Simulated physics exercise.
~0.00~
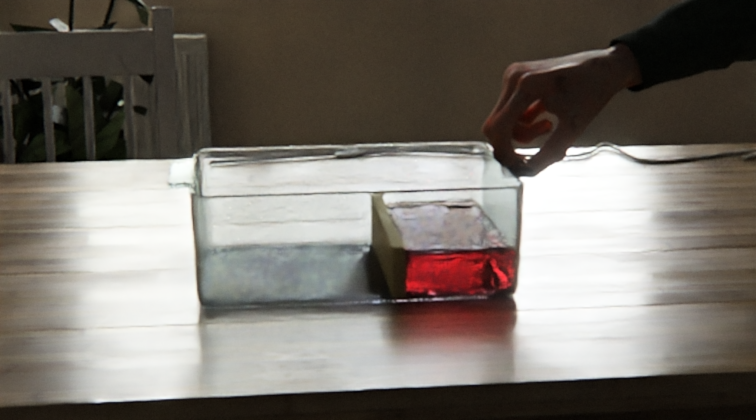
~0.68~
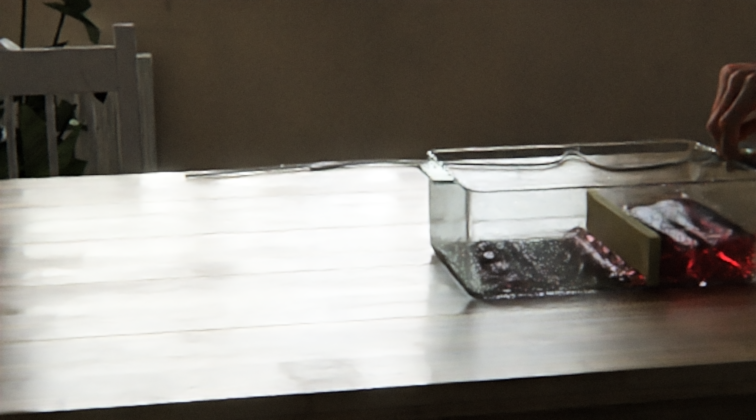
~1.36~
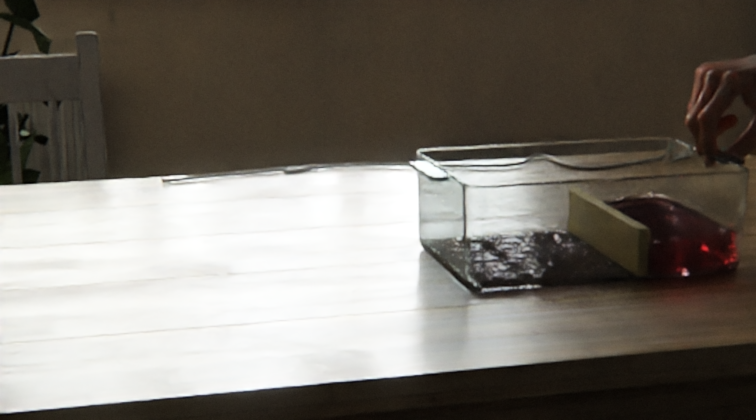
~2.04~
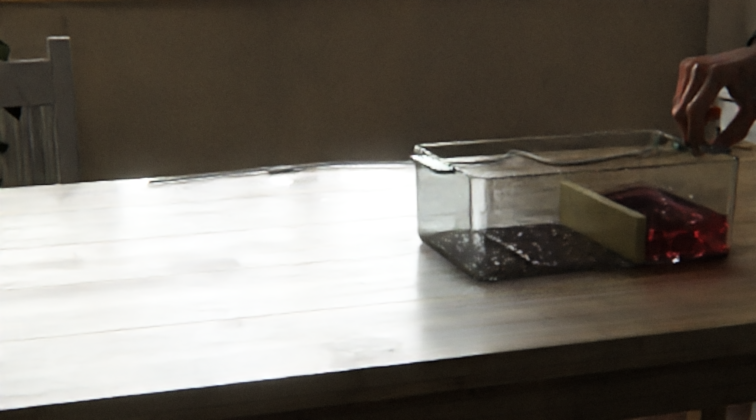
To begin with, a clear glass food box stands on a wooden table, split by a low upright divider, with red water in its right half and a hand at its right rim. The hand draws the box to the right, and the view shifts so that the box sits near the right edge. During the move, some of the water gets past the divider into the left side. The red water on the right sloshes, its surface tilting and humping. In the end, the hand is still at the rim, most of the water remains on the right, and a little lies on the left.
